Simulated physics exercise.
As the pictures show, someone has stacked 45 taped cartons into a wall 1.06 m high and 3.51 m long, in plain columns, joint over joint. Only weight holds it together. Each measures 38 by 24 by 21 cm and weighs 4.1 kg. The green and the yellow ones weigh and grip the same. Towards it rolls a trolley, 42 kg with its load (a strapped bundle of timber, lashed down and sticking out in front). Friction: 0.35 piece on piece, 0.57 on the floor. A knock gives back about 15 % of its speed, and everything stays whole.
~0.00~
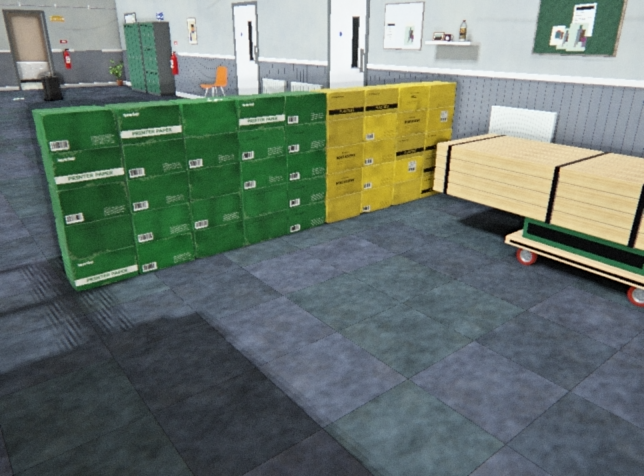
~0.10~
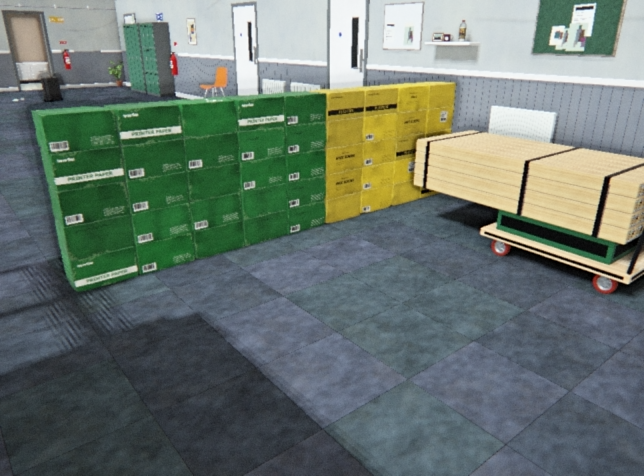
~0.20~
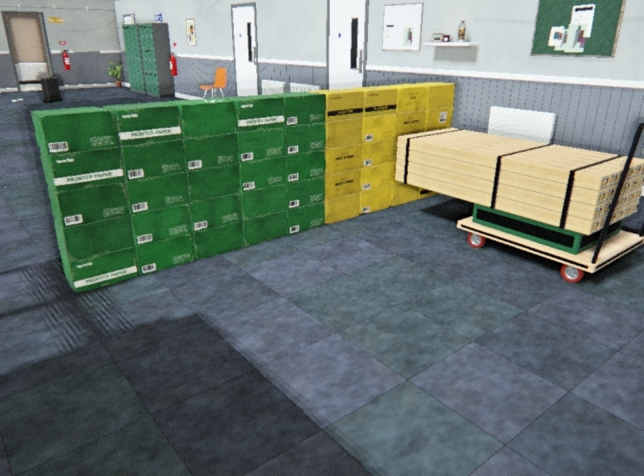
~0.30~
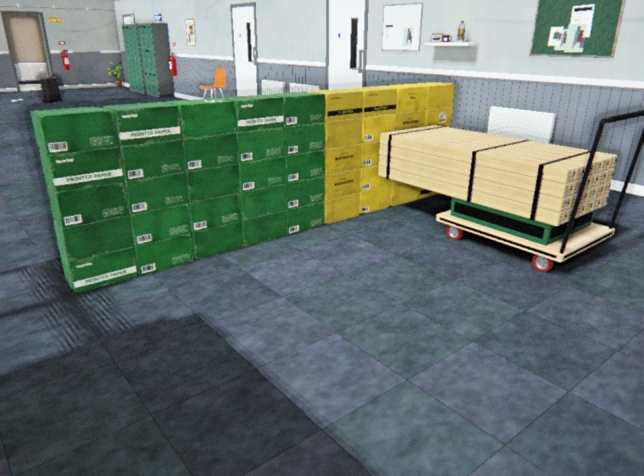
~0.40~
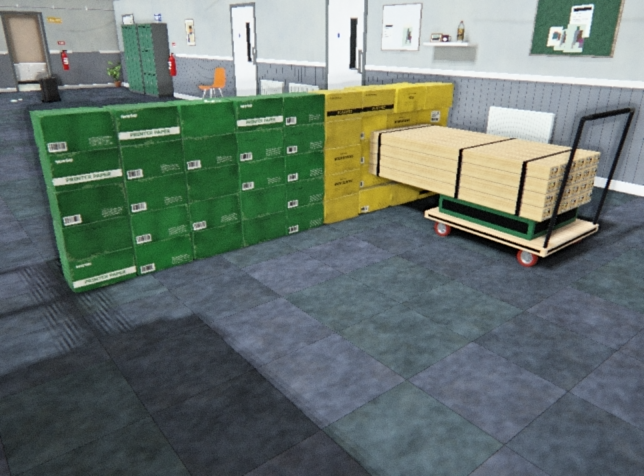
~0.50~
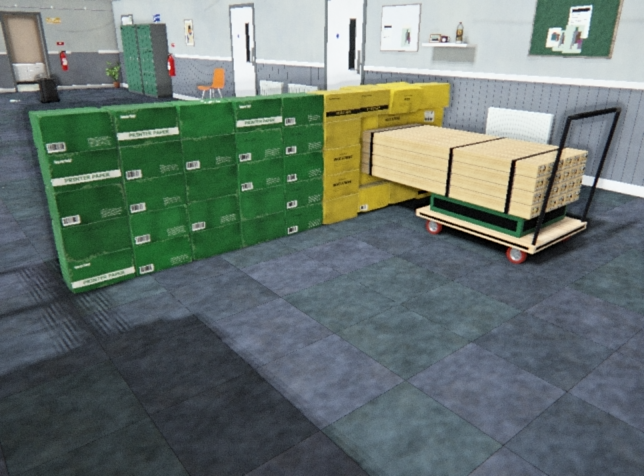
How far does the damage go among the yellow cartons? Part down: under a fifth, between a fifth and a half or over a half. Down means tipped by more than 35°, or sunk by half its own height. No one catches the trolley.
Ending down: More than a half.
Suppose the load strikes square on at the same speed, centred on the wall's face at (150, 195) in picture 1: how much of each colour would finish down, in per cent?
Then yellow 0, green 50 per cent.
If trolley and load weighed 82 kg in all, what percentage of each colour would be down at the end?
In that case yellow 60, green 0 per cent.
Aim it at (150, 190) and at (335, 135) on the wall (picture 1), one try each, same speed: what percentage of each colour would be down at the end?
Yellow 0 then 30, green 50 then 20 per cent.
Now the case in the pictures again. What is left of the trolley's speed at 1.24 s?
Roughly 0.1 m/s.
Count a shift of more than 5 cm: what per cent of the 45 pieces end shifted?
It is 25 per cent.
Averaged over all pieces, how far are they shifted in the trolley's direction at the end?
About 20 cm.
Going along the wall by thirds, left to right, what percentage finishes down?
In per cent: Left 0, middle 0, right 80.
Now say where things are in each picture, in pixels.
In the first picture (places mark the middle of the side facing us), load (442, 159) 62 cm short of the wall; top yellow carton (414, 99); top green carton (151, 124); nothing disturbed.
The second picture shows load (421, 155) 42 cm short of the wall; top yellow carton (414, 99).
The third picture shows load (402, 151) 23 cm short of the wall; top yellow carton (413, 99).
The fourth picture shows load (384, 147) 29 mm short of the wall; top yellow carton (413, 100).
The fifth picture shows load (374, 145) 8 cm into the wall's line; top yellow carton (412, 99); 9 disturbed, none down.
The sixth picture shows load (367, 145) 15 cm into the wall's line; top yellow carton (407, 101) leaning 8°; top green carton (148, 126); 14 disturbed, none down.
After 0.66 s, load 23 cm past the wall's line, still rolling; 1 of the 20 yellow cartons down (1 of 45 in all colours); top yellow carton leaning 33°, 9 cm lower.
After 0.88 s, load 29 cm past the wall's line, still rolling; 8 of the 20 yellow cartons down (8 of 45 in all colours); top yellow carton leaning 24°, 18 cm lower.
After 1.24 s, load 35 cm past the wall's line, still rolling; 12 of the 20 yellow cartons down (12 of 45 in all colours); top yellow carton on its side.
At rest (2.1 s), load 39 cm past the wall's line, stopped; 12 of the 20 yellow cartons down (12 of 45 in all colours); top yellow carton on its side; top green carton unmoved. That is 60 per cent. As the last picture would show them, middles, top yellow carton near (357, 155), top green carton near (141, 123).
